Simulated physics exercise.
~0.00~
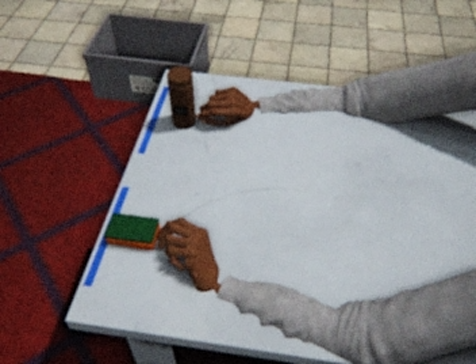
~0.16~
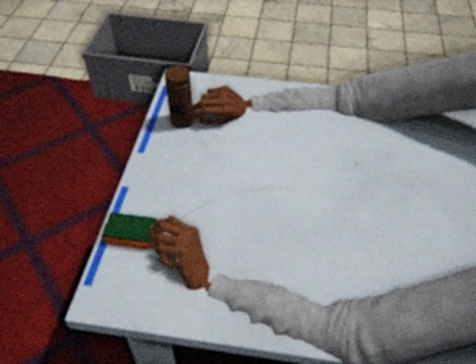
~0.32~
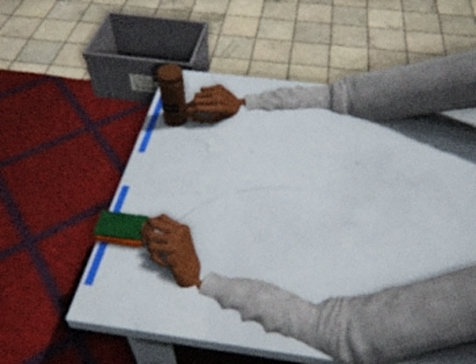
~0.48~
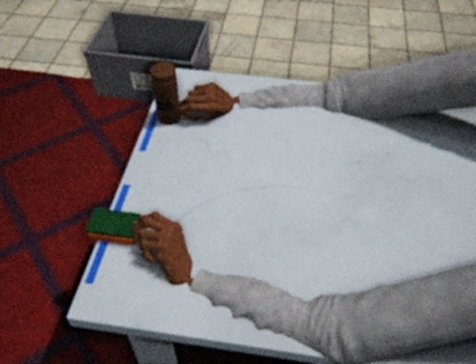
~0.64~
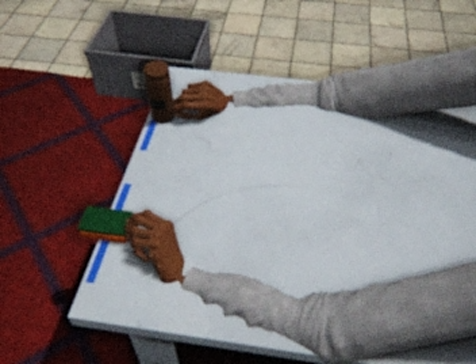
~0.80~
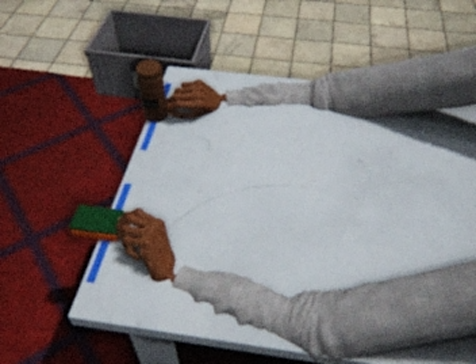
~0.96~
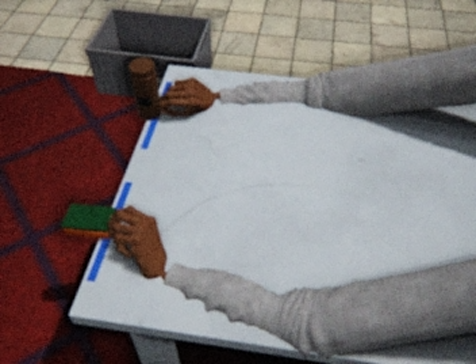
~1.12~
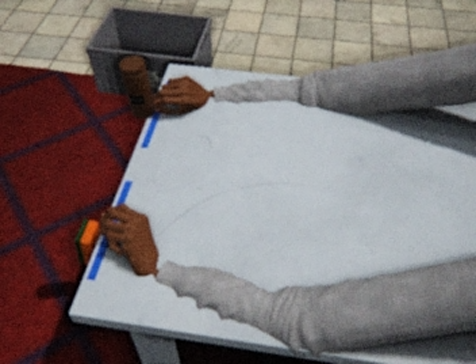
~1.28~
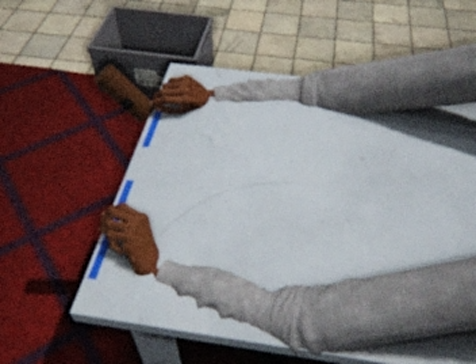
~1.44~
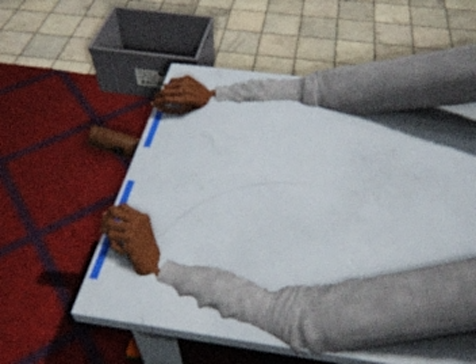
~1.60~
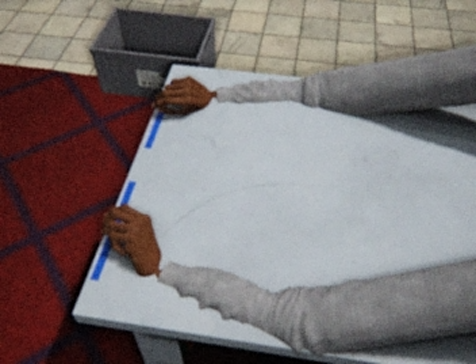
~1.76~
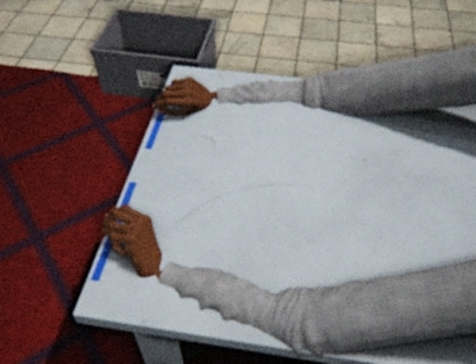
A green-topped orange sponge and brown jar slide left under two pushing hands, then tip over the table's edge and fall.
